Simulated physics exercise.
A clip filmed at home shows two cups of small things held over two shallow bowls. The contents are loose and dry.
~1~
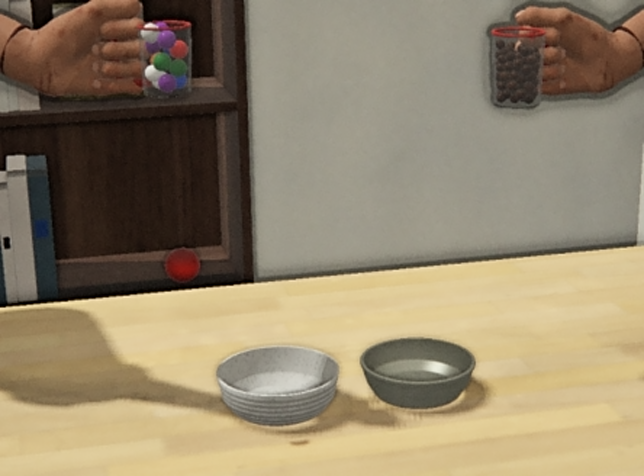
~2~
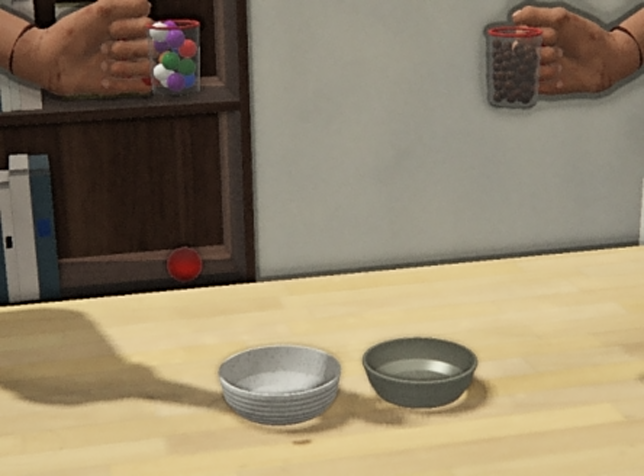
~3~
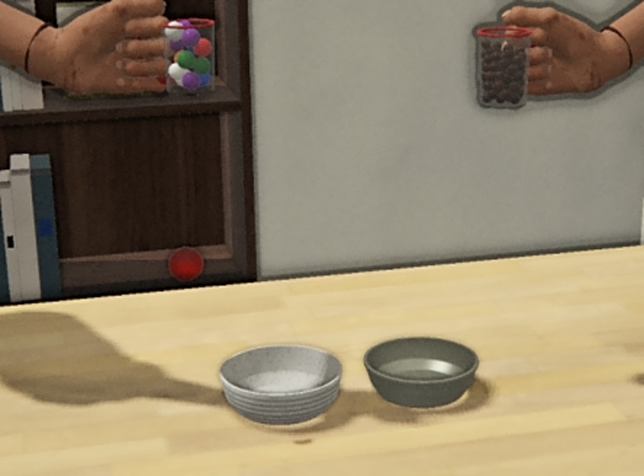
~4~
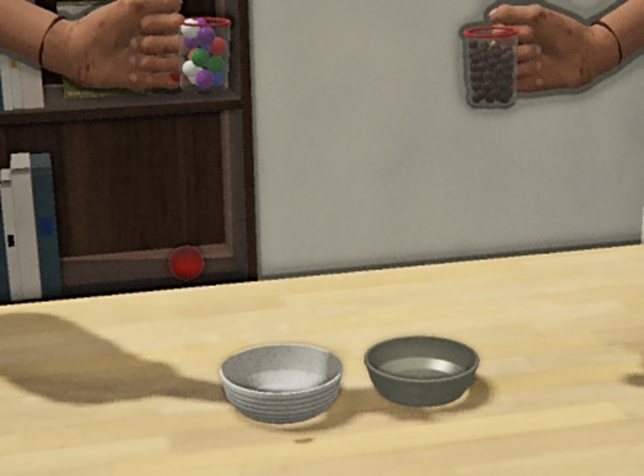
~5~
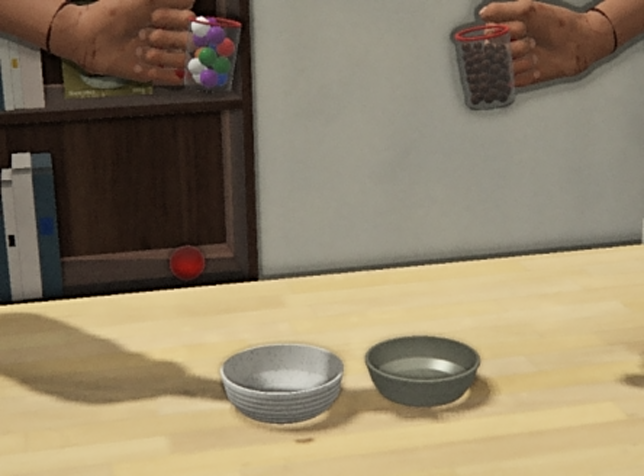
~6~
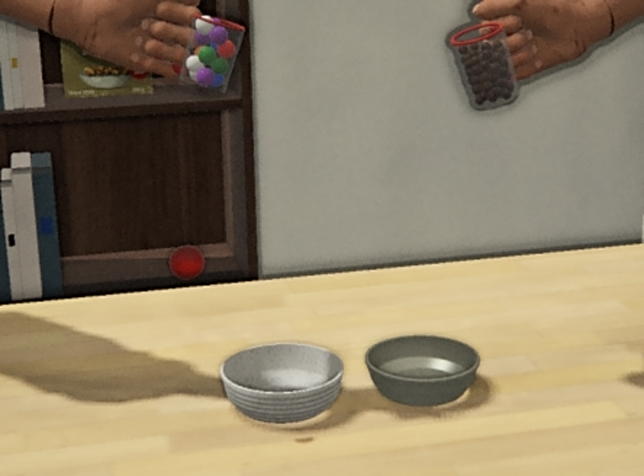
Two hands holding clear cups of colourful gumballs and dark chocolate balls above empty bowls, moving inward, then tilting the cups slightly.
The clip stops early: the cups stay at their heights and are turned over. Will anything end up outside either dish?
Lab note: Left dish let some escape, right dish let some escape.
Then, 0.29 s after the last picture, left, all still in the cup; right, all still in the cup.
Then, 0.67 s after the last picture, left, all still in the cup; right, all still in the cup.
Then, 1.07 s after the last picture, left, about half still in the cup, about half in the air; right, about half still in the cup, a small part in the dish, about a third in the air.
By the end, left, about a quarter in the dish, most outside the dish; right, about two thirds in the dish, about a third outside the dish.
